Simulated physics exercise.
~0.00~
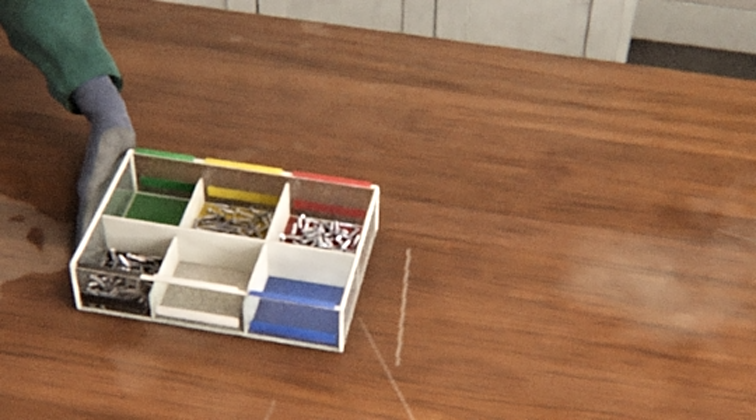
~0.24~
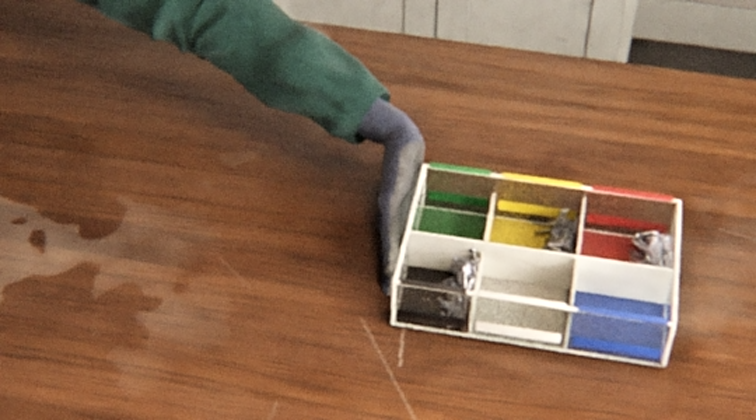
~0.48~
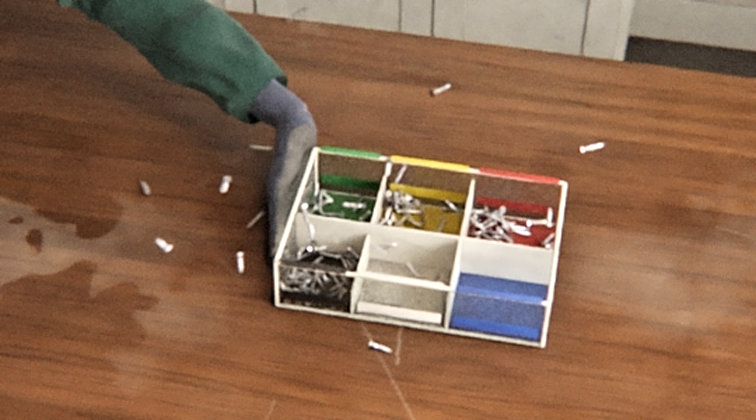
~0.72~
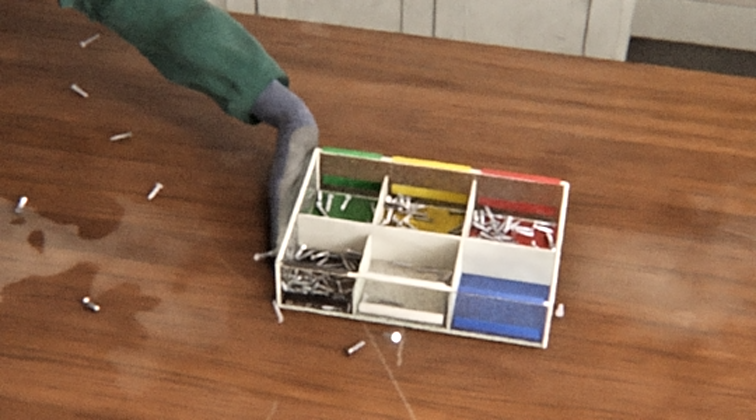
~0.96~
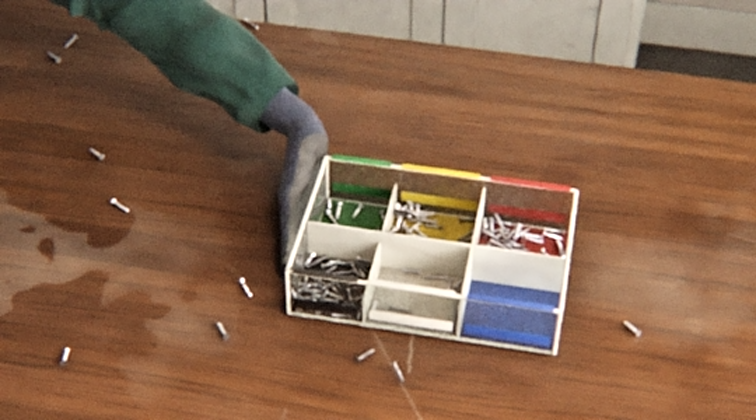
The clip shows a gloved hand on a divided tray of small steel screws on a wooden table. The tray moves right, then back left, and screws scatter. It ends nearly still, with screws in several compartments and others strewn across the table.
